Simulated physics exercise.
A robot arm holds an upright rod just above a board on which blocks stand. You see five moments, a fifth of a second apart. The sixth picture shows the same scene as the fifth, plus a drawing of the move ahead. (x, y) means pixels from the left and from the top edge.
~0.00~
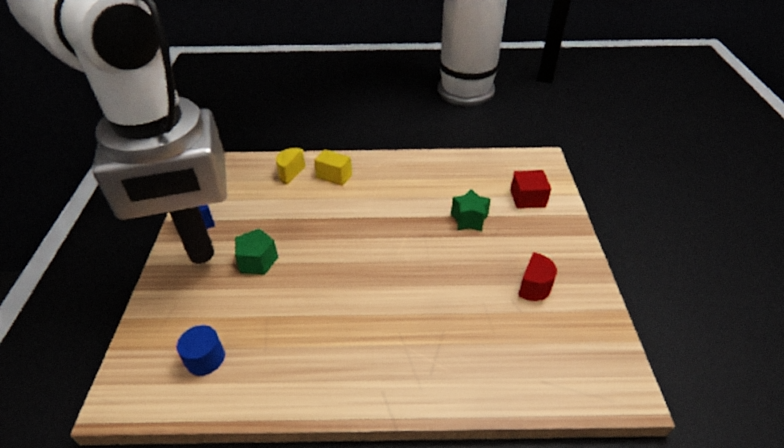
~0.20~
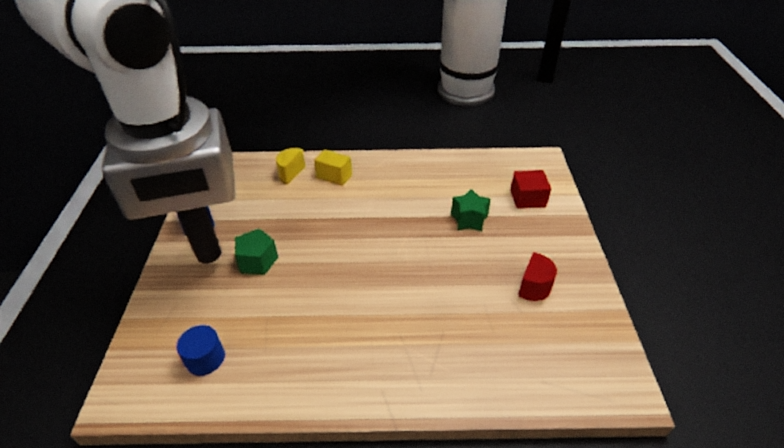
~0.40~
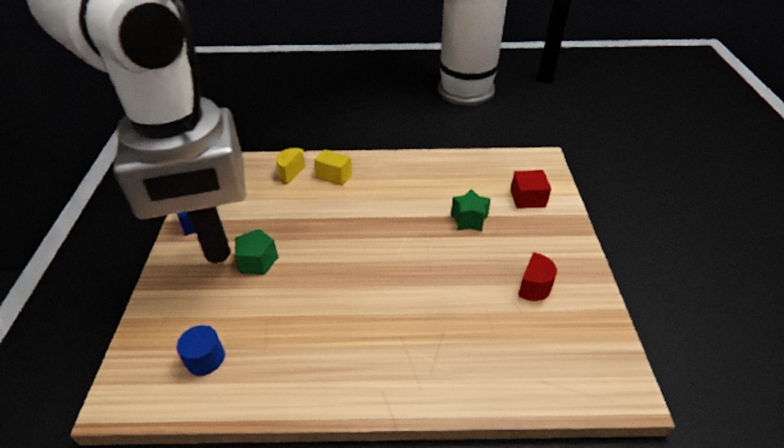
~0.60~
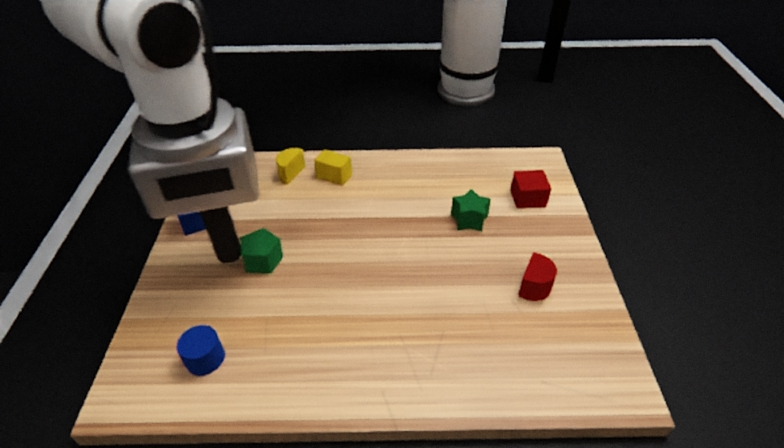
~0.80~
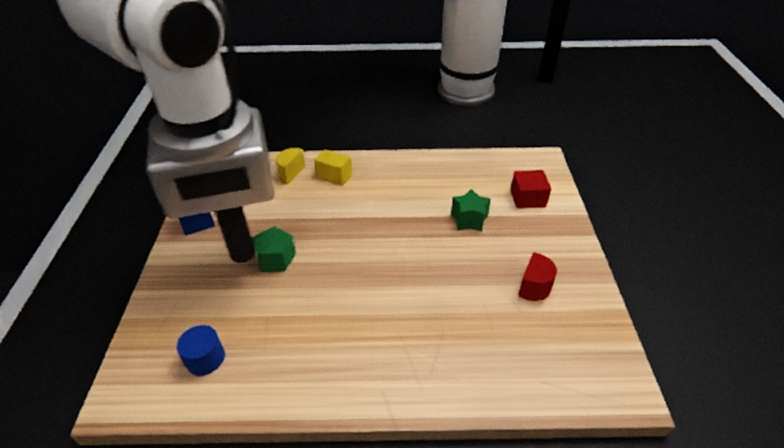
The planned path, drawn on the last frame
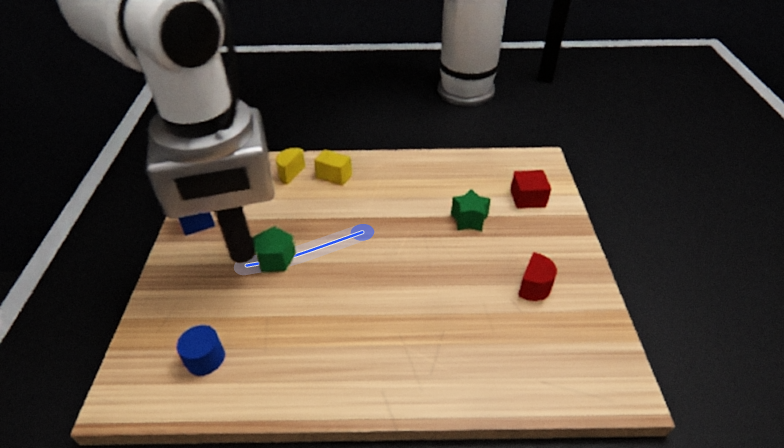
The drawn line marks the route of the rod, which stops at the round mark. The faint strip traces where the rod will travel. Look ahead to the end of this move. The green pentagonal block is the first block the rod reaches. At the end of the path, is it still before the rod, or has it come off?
I expect it to be in front.
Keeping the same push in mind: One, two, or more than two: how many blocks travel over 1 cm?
The answer is a single block.
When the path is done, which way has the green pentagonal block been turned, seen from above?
From above, it turns clockwise.
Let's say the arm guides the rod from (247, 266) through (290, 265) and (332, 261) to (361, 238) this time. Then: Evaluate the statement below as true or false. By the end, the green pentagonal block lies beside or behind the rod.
That claim is false.
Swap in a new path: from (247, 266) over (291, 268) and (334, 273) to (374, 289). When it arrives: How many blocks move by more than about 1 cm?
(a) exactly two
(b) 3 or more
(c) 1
Correct choice: C.
Drawn move, from (247, 266) over (288, 257) and (326, 245) to (362, 232).
What follows on the original path. One third of the way, rod (286, 246); green pentagonal block (314, 231).
Two thirds of the way, rod (325, 234); green pentagonal block (353, 222).
At the end, rod (362, 221); green pentagonal block (390, 213), turned 30° clockwise.
